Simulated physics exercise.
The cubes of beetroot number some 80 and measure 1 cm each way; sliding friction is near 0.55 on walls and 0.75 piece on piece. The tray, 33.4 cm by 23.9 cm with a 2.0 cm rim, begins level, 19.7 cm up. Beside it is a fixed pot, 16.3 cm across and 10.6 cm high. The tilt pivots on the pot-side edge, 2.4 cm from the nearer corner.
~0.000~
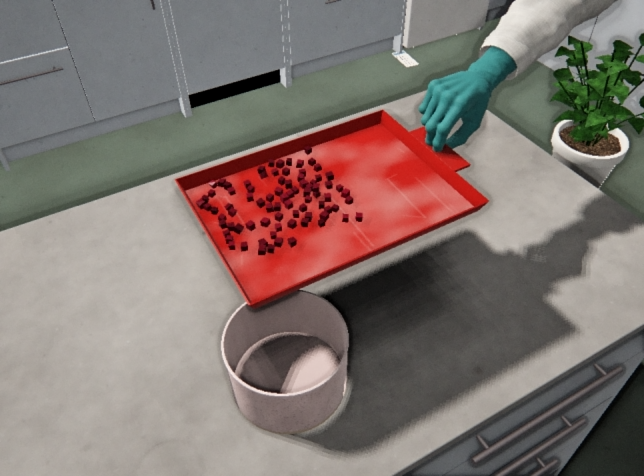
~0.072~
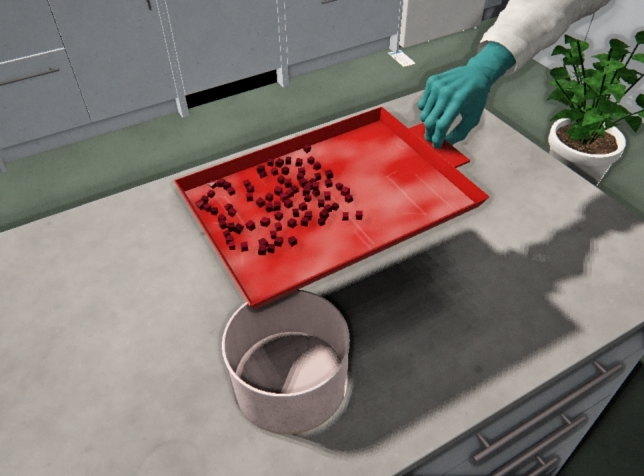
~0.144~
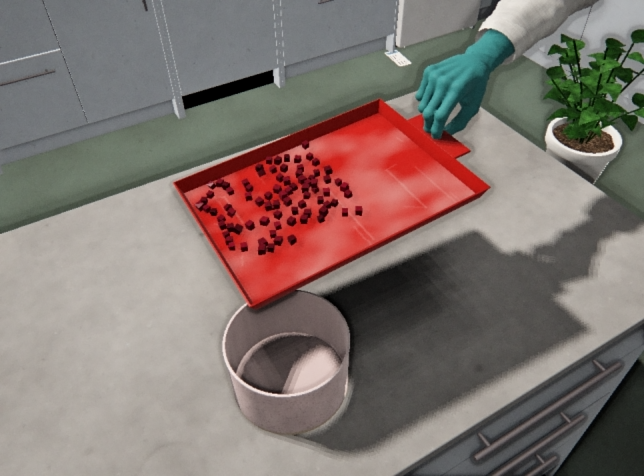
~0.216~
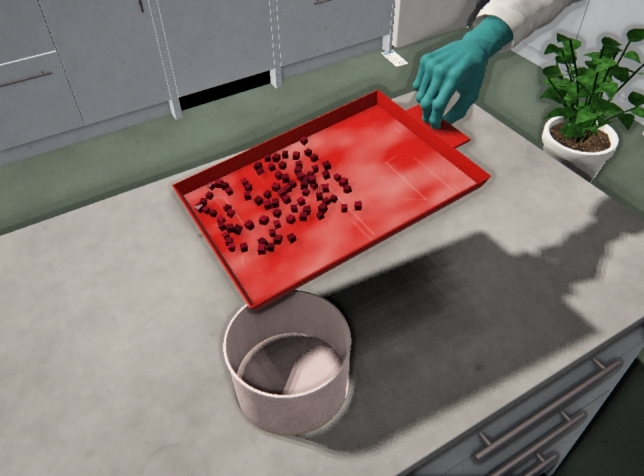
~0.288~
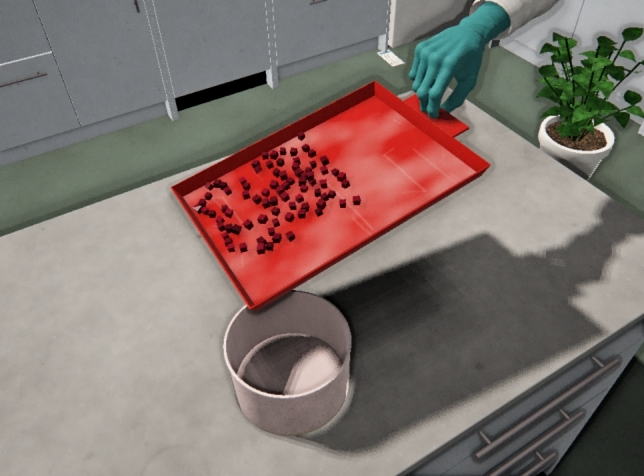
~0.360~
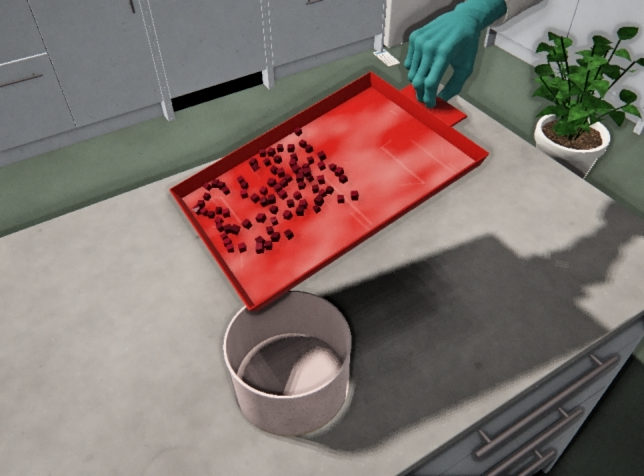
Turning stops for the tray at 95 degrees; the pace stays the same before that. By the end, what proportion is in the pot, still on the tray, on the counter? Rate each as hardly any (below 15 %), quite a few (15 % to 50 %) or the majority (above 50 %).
I would put it this way: Pot: Hardly any, tray: Hardly any, counter: The majority.
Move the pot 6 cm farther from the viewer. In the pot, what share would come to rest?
My estimate: Some 10 per cent.
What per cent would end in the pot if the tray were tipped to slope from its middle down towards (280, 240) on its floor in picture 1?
Near 15 percent, give or take.
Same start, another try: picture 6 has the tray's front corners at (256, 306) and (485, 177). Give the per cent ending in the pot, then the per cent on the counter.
The pot gets 80 and the counter 20.
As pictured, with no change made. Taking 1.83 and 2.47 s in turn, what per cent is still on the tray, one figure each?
In turn: 85, 0.
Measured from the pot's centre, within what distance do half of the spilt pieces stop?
Some 24 cm, give or take.
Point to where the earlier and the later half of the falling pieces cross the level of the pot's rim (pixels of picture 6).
Early half: About (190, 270); late half: (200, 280).
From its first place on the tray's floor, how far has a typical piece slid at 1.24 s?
It has moved some 10 cm from its start.
Then, at 1.24 s, tilt 51 degrees; the tray holds 90 %, the pot 0 %.
After 1.83 s, tilt 76 degrees; the tray holds 85 %, the pot 0 %.
After 2.47 s, tilt 95 degrees; the tray holds 0 %, the pot 0 %.
In the end, at 3.8 s, pot 0 %, tray 0 %, counter 100 %.
